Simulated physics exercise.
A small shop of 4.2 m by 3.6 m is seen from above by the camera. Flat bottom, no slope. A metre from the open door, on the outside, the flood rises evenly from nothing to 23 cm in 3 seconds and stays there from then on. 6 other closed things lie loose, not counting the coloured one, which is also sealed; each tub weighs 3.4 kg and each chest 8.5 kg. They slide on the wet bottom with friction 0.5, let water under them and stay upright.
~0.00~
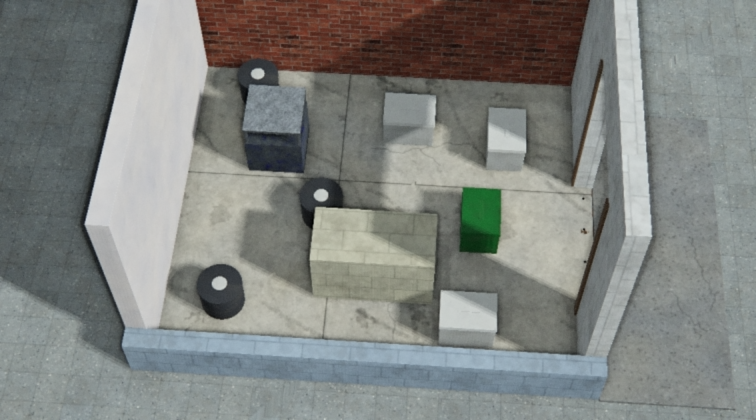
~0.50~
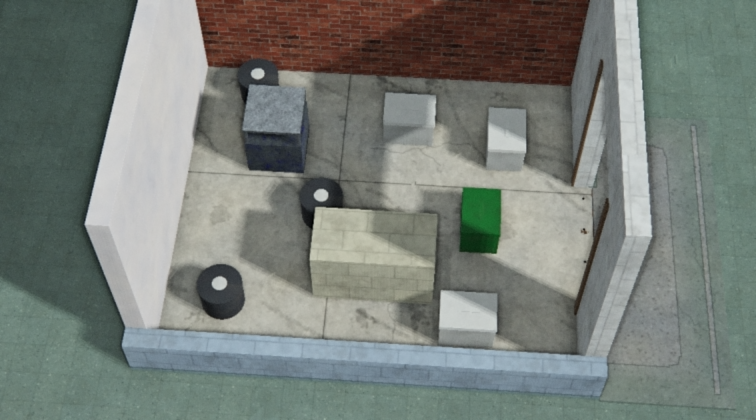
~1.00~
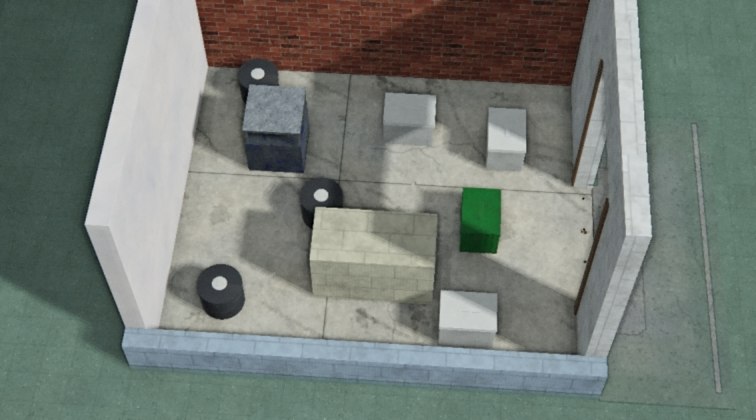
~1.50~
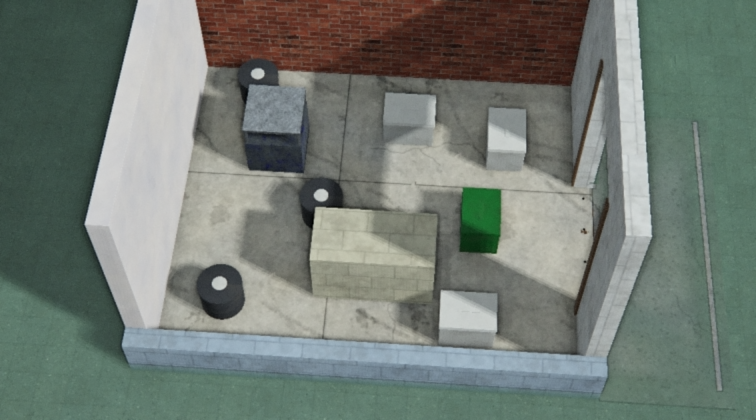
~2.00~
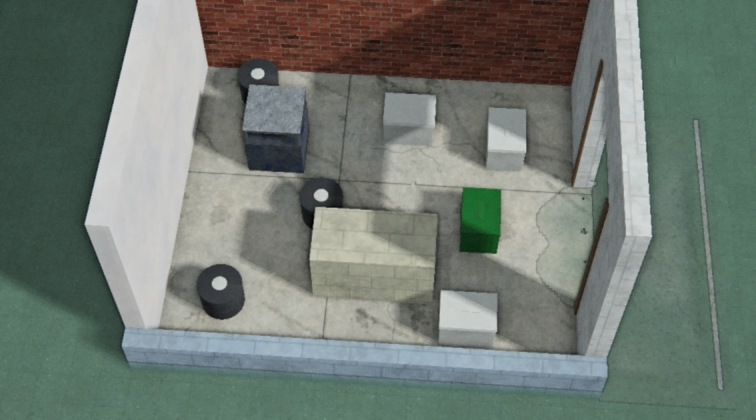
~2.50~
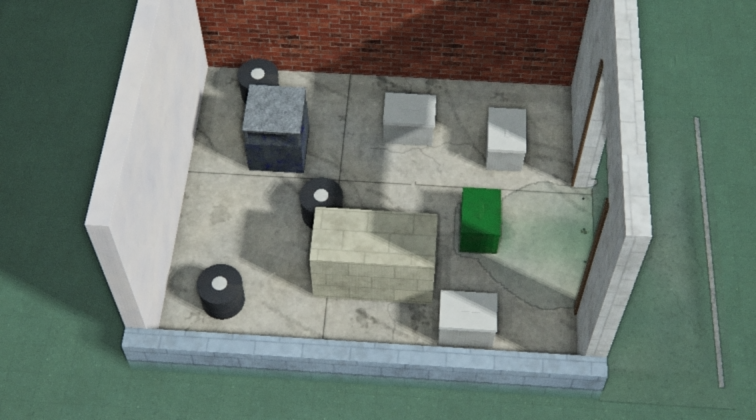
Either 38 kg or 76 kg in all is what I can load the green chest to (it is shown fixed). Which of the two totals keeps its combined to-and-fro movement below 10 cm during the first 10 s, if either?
Just the heavier is sufficient.
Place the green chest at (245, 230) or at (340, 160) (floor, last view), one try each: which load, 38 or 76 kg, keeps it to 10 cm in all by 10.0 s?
Well, first only the heavy mass succeeds, and next the light mass is sufficient.
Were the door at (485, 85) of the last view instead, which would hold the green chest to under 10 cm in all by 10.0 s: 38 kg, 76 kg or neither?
So the light mass does it.
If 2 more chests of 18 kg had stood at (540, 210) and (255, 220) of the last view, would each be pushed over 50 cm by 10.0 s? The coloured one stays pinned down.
In that order: More, short of it.
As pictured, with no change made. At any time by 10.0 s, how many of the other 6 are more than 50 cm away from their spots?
That adds up to 6.
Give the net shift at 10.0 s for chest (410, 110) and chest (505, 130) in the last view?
Shifts: 200 cm / 120 cm.
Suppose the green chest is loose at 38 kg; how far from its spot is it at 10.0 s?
Roughly 120 cm.
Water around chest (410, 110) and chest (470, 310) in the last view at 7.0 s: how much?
Around 10 cm and 7 cm.
After 3.5 s the green chest would be 3 cm from its start with 38 kg and 0 cm from its start with 76 kg; 7 cm of water round it then.
After 4.5 s the green chest would be 32 cm from its start with 38 kg and 0 cm from its start with 76 kg; 8 cm of water round it then.
After 7.0 s the green chest would be 69 cm from its start with 38 kg and 0 cm from its start with 76 kg; 9 cm of water round it then.
After 10.0 s the green chest would be 112 cm from its start with 38 kg and 0 cm from its start with 76 kg; 14 cm of water round it then.
